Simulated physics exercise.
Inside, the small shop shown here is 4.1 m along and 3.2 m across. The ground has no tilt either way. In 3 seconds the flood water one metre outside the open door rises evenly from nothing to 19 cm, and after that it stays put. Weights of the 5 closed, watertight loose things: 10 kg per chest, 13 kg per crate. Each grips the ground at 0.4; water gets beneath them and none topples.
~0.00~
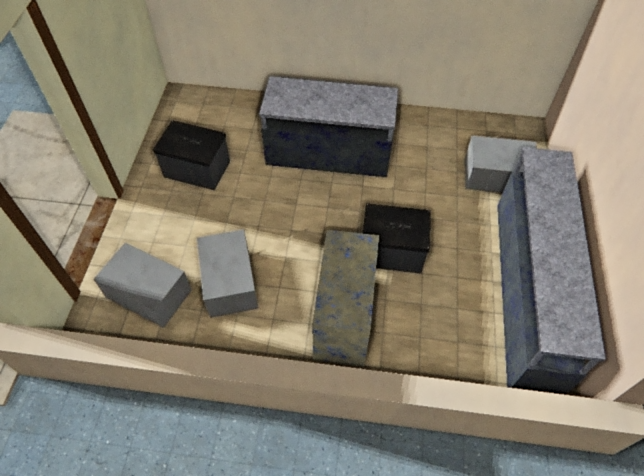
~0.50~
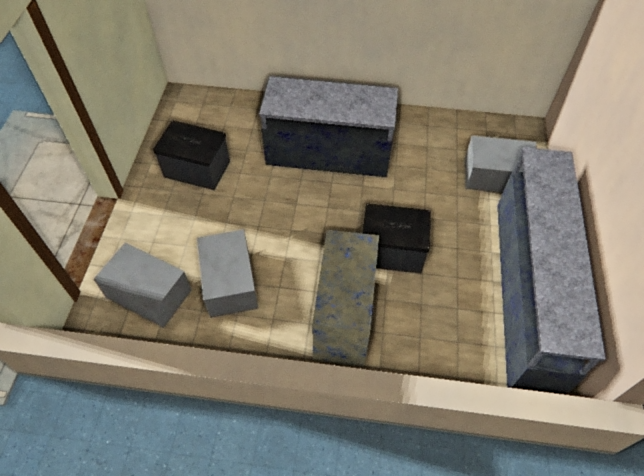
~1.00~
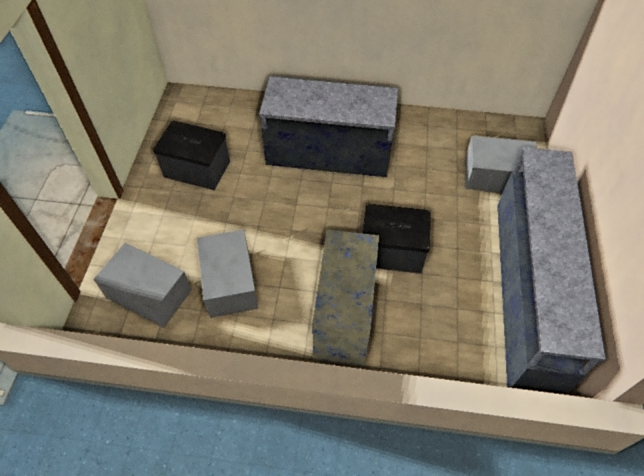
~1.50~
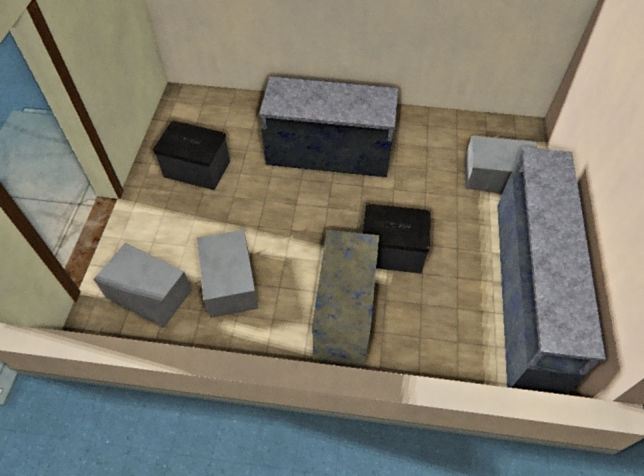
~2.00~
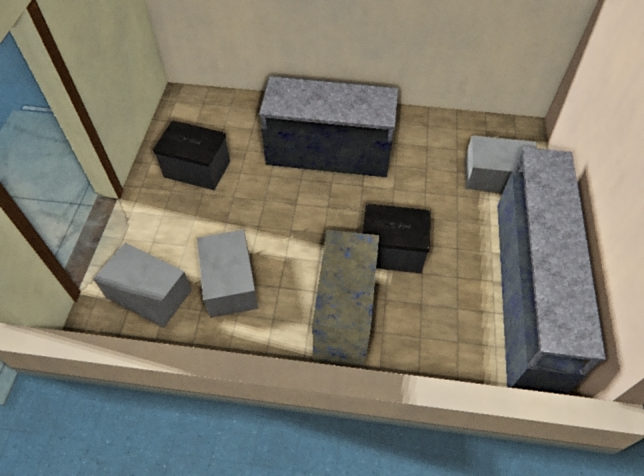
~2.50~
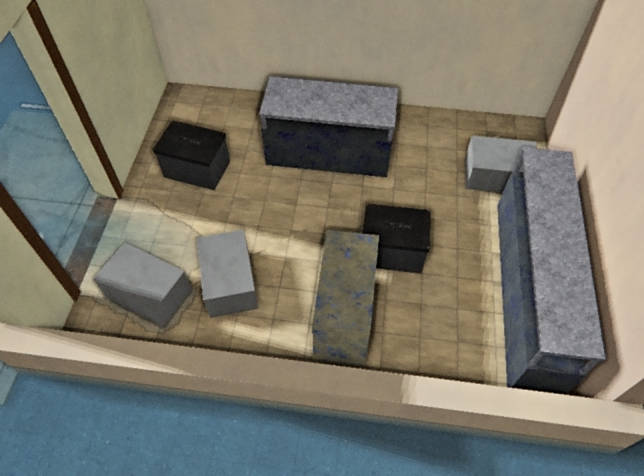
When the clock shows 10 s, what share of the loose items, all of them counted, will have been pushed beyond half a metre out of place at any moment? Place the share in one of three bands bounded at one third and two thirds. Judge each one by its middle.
Two thirds and up.
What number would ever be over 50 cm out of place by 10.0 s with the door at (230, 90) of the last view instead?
The count would be 3.
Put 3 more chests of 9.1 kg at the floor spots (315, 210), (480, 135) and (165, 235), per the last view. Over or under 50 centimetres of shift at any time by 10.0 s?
In the same order as the question: Farther, not as far, farther.
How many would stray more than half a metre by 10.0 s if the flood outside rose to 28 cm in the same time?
You'd get 5 in that case.
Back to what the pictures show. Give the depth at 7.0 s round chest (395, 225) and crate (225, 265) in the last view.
First about 5 cm, second about 10 cm.
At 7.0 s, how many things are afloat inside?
The count is 4.
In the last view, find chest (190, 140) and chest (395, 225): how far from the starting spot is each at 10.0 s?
They sit 20 cm and 30 cm away, in the order given.
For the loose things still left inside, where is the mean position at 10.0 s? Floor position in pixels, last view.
I'd put it around (323, 212).
After 3.5 s 0 of 5 are over 50 cm from their spots; 0 afloat.
After 4.5 s 2 of 5 are over 50 cm from their spots; 1 afloat.
After 7.0 s 4 of 5 are over 50 cm from their spots; 4 afloat.
After 10.0 s 3 of 5 are over 50 cm from their spots, and 4 have been at some point; 3 afloat.
